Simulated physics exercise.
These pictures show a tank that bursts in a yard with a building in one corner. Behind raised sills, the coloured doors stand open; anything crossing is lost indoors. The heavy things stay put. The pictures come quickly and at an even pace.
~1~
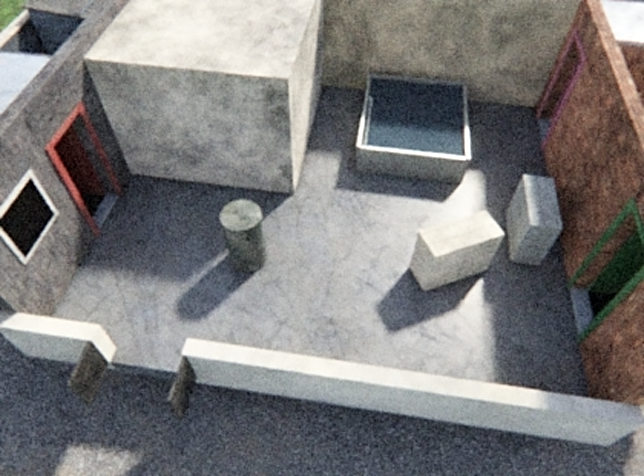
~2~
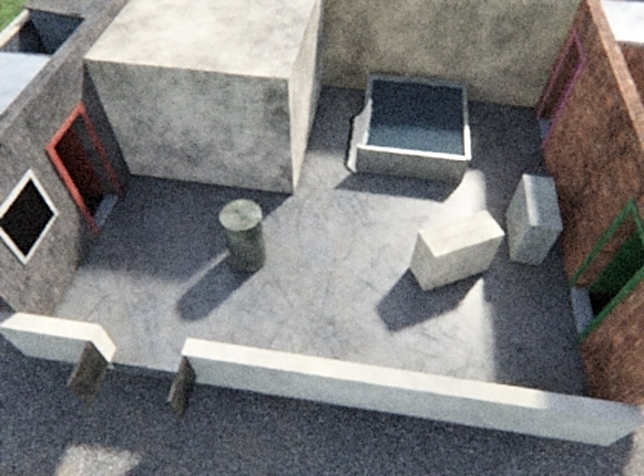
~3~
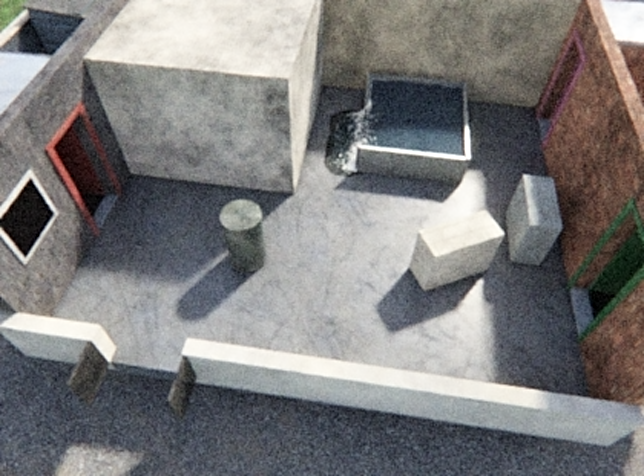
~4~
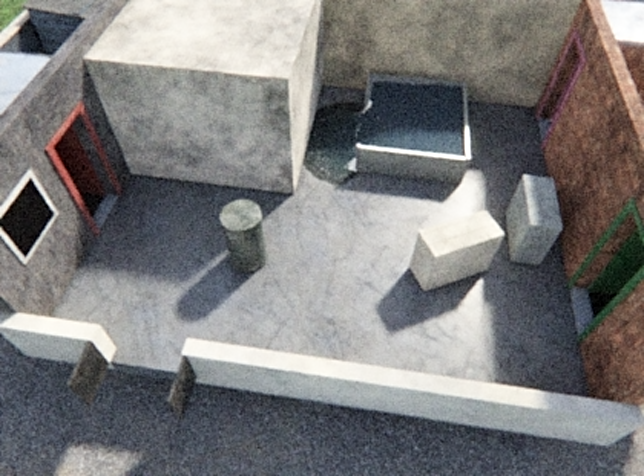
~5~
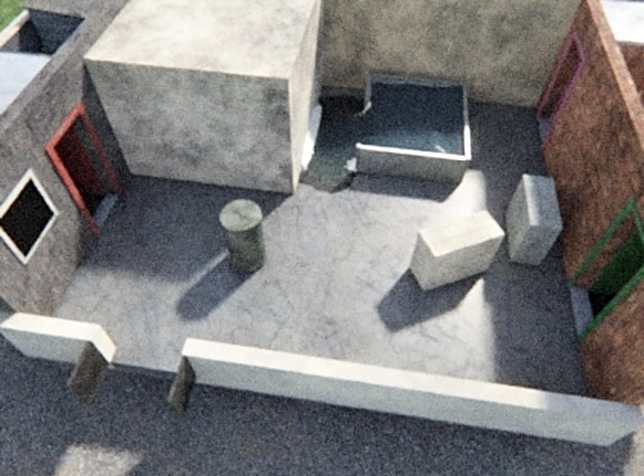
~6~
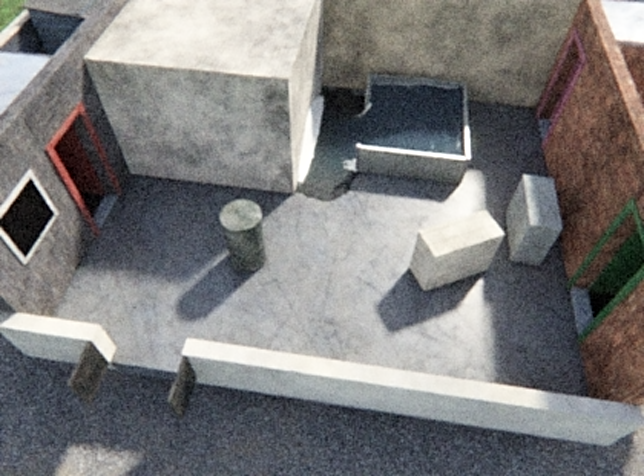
In a walled yard, water bursts from a tank's left side and reaches the building.
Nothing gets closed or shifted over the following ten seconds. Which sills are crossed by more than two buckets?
The pink door sill is crossed by more than that. The red door sill is not crossed by that much. The green door sill is not crossed by that much.
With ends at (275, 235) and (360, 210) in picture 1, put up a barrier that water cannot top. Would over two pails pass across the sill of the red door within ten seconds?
Going one by one: Red gets more than that.
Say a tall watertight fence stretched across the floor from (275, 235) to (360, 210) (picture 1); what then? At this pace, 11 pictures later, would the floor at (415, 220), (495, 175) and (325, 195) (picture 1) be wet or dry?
In that order: No water, clear, covered.
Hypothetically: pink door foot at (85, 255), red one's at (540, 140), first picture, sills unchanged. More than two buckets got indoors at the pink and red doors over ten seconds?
The pink one never reaches the limit, and the red one spills past the mark.
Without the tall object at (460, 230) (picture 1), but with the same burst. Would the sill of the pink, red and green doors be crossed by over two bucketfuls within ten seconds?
In short: Pink takes more; red lets less in; green is under.
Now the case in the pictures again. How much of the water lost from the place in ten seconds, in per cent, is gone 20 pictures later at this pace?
Working it through, I arrive at 0 per cent.
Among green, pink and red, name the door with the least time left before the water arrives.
The pink door.
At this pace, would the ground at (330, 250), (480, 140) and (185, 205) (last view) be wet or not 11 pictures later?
Taking them as listed, they are waterlogged, spared and spared.
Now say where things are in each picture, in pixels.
In the first picture, the water tank at (415, 116) is whole and still.
In the second picture, the front is at (352, 170), out from the gap at (363, 136).
In the third picture, the front is at (337, 172), out from the gap at (363, 137).
In the fourth picture, the front is at (325, 109), out from the gap at (363, 137).
In the fifth picture, water pours out at (363, 138) and has run to (299, 178).
In the sixth picture, the front is at (321, 92), out from the gap at (363, 137).
A moment on, water covers 10 % of the floor; the pink door not reached, the red door not reached, the green door not reached.
Next, water covers 25 % of the floor; the pink door not reached, the red door not reached, the green door not reached.
Then, water covers 45 % of the floor; the pink door under two buckets in, the red door not reached, the green door not reached.
Later, water covers 75 % of the floor; the pink door over two buckets in, the red door wet at the sill, nothing in, the green door wet at the sill, nothing in.
In the end, water covers 95 % of the floor; the pink door over two buckets in, the red door wet at the sill, nothing in, the green door wet at the sill, nothing in.
